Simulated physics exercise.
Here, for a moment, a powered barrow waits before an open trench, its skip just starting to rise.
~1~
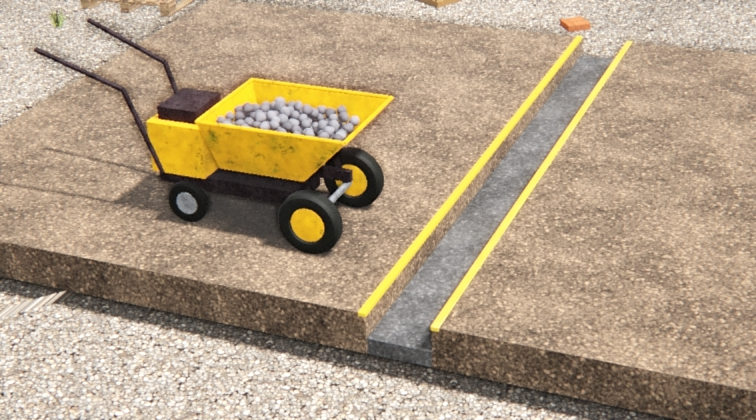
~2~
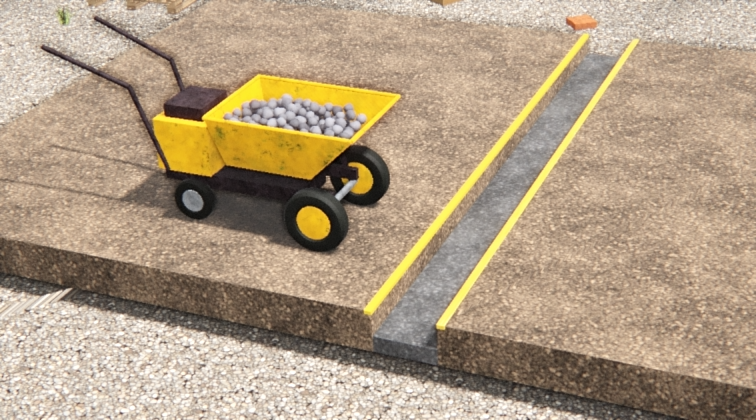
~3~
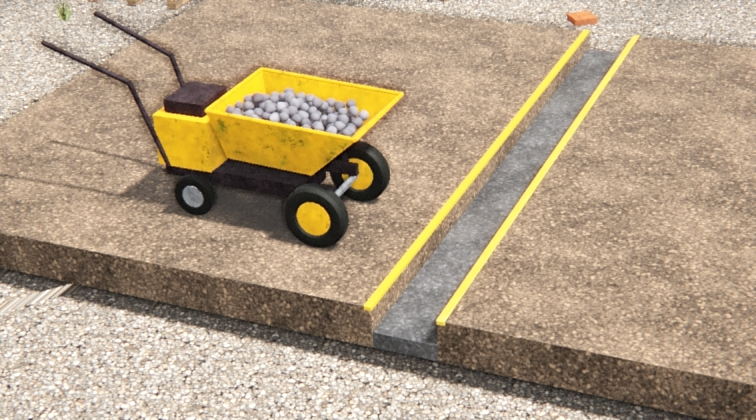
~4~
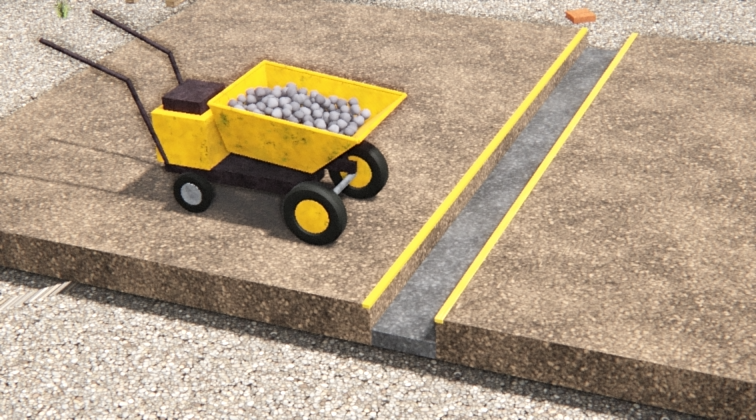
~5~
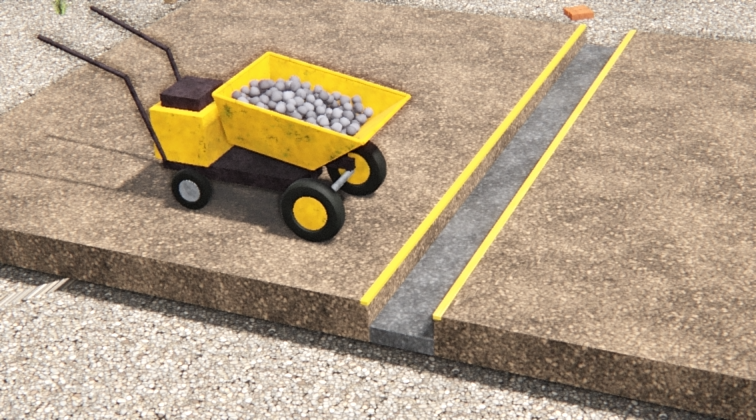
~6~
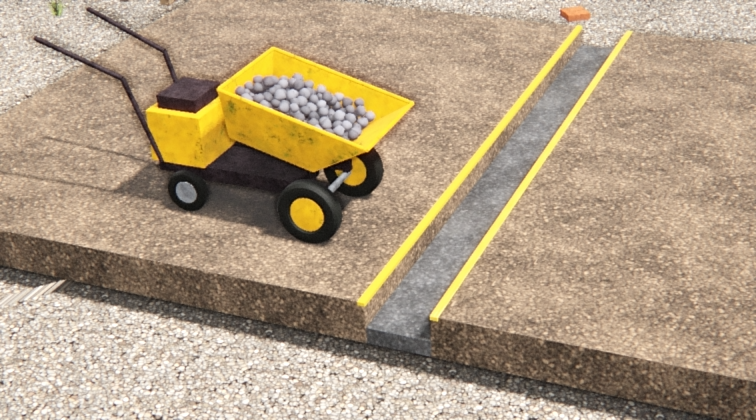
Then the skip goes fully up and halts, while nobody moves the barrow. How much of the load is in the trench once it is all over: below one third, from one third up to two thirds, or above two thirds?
It will put above two thirds into the trench.
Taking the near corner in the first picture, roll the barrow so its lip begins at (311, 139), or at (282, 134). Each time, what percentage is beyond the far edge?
About 0 per cent first, about 0 per cent second.
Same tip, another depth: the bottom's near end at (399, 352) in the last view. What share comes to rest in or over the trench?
It works out to some 100 per cent.
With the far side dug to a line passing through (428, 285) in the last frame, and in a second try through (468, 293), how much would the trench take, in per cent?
First one: 50 per cent; second one: 100 per cent.
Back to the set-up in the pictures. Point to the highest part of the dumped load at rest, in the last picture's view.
Top at rest: Roughly (444, 228).
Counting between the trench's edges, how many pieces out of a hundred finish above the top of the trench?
15 %, roughly.
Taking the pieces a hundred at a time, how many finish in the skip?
It is some 0 percent.
Soon, skip tipped well over; all in the skip.
A while on, skip tipped steeply; about two thirds in the skip; about a quarter in or heaped over the trench; a stray few falling.
Towards the end, skip tipped right over; a small part in the skip; most in or heaped over the trench; a small part beyond it.
Finally, skip tipped right over; a stray few in the skip; most in or heaped over the trench; a small part beyond it.
